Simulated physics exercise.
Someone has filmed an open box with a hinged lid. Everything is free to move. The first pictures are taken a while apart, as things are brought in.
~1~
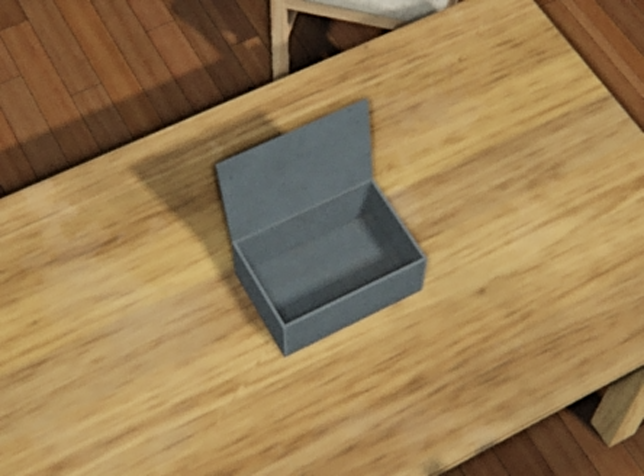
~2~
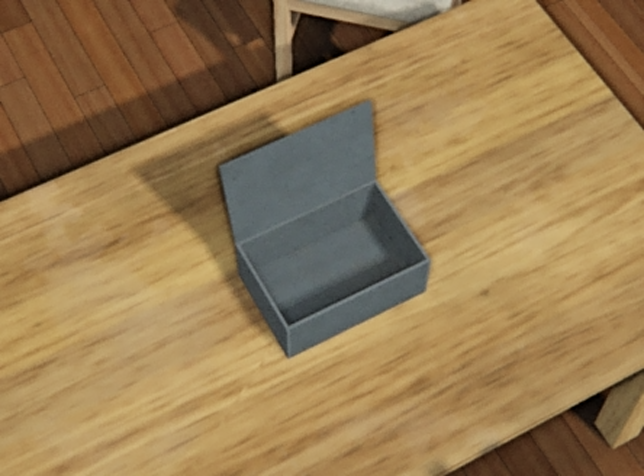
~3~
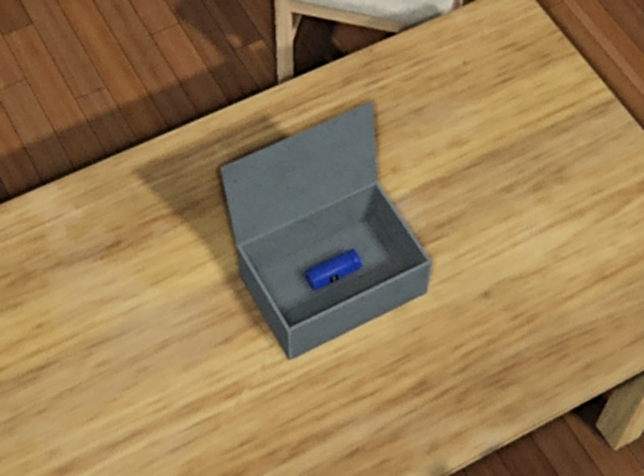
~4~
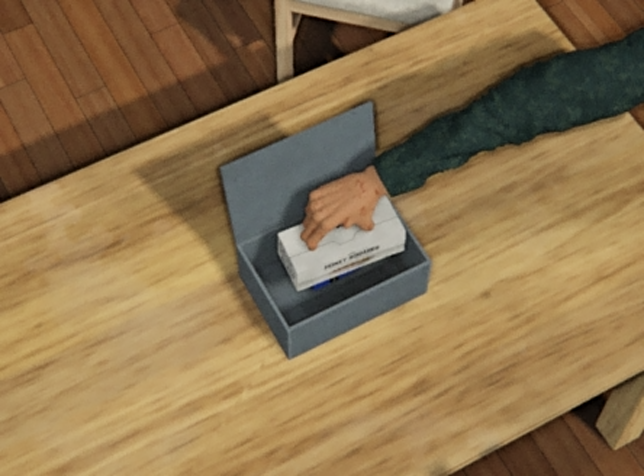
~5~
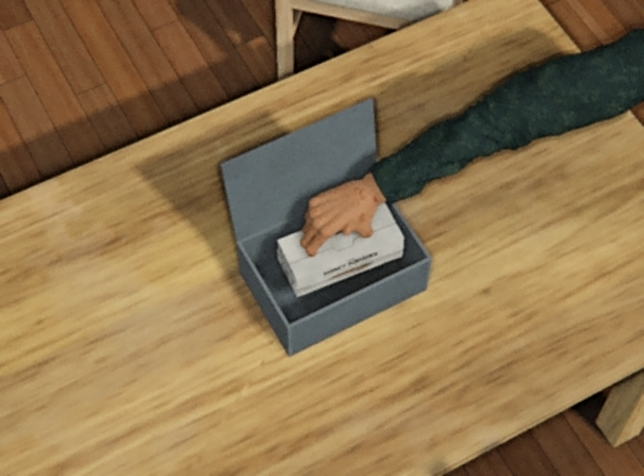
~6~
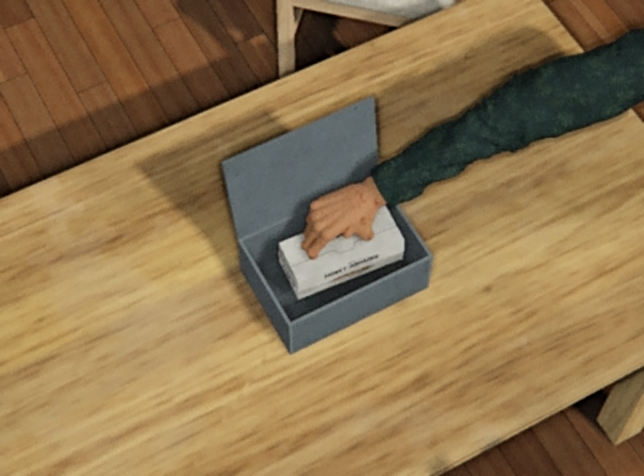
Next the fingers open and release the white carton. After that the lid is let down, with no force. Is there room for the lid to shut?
In the end the lid sits on the rim.
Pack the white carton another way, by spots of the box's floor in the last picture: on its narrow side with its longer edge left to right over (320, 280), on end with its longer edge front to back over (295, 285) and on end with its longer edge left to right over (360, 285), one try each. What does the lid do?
First try: It shuts flat; second try: It stays ajar; third try: It stays ajar.
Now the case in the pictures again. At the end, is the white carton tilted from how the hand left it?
The white carton ends up tilted.
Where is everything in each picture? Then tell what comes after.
The last thing is not in view yet, in the first picture.
The last thing is not in view yet, in the second picture.
The last thing is not in view yet; blue shaker (333, 270), in the third picture.
On its way; white carton (341, 242), in the fourth picture.
On its way; white carton (340, 248), in the fifth picture.
Put in, still held; white carton (341, 251), in the sixth picture.
Then, 1.10 s later than the last frame, lid starting down; white carton on its side near (354, 284); blue shaker moved about its own width.
Then, 1.90 s later than the last frame, lid 38° above the rim; white carton on its side near (354, 284); blue shaker moved about its own width.
When it is over, lid shut; lying over in the box, white carton; moved from the start, blue shaker. End places, in pixels of the last picture, white carton near (354, 284).
